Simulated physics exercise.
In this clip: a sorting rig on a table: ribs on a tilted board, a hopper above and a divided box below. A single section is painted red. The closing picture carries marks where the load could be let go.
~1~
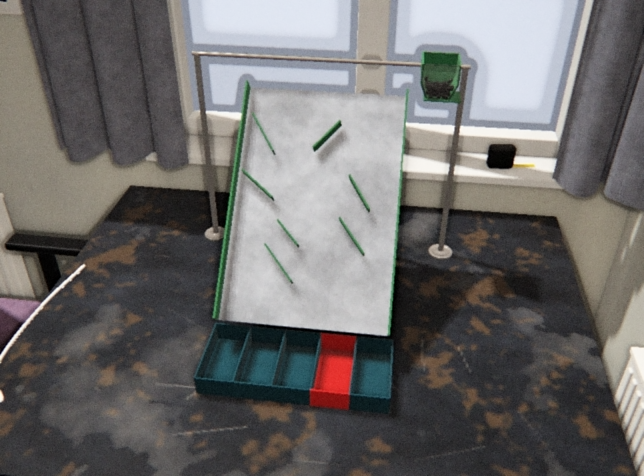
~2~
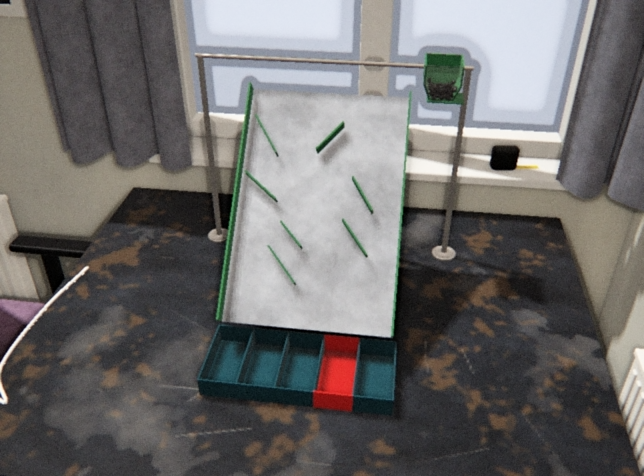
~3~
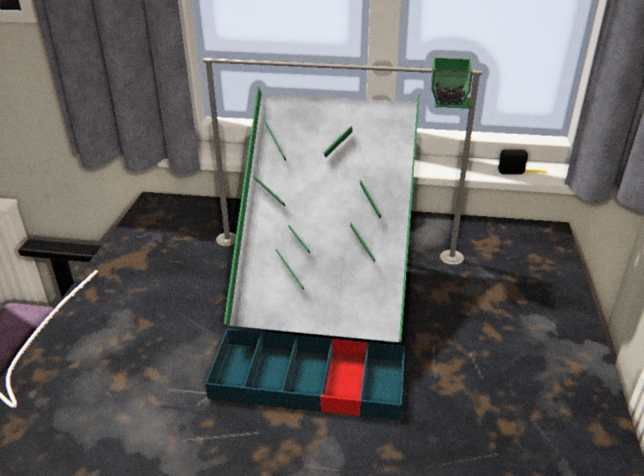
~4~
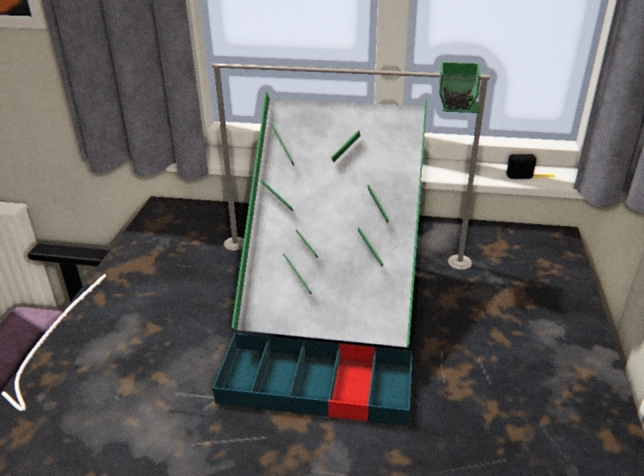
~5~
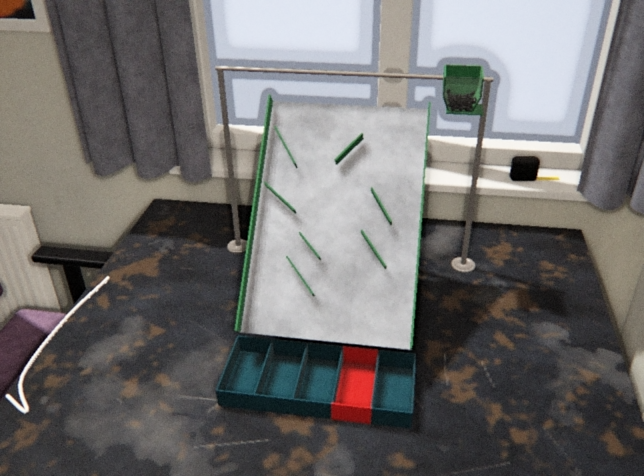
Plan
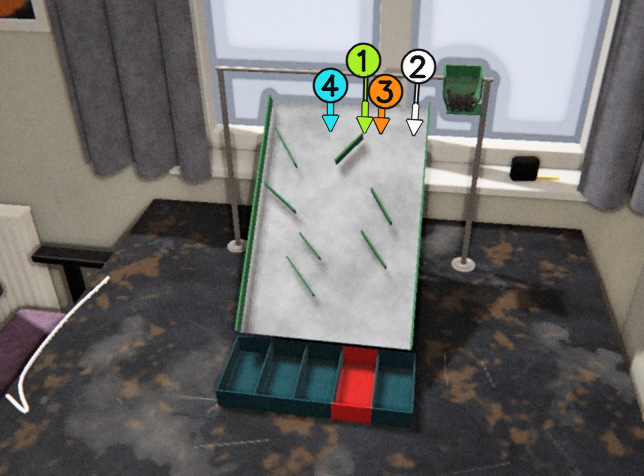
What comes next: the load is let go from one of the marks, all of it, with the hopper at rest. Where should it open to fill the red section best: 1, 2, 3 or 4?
Mark 4 does it best.
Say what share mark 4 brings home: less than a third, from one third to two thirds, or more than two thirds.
From one third to two thirds.
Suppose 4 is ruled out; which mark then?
Here it is mark 1.
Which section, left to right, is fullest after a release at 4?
The fourth from the left.
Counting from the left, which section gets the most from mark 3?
It is the fifth one.
On the marked copy, mark 1 meets the board at (364, 127); mark 2 meets the board at (414, 129); mark 3 meets the board at (381, 127); mark 4 meets the board at (330, 125).
For mark 1, close to a quarter in the red section, close to two thirds in other sections.
For mark 2, none at all in the red section, all but a few in other sections, a small share outside the box.
For mark 3, only a few in the red section, the bulk in other sections, a small share outside the box.
For mark 4, close to half in the red section, close to a third in other sections.
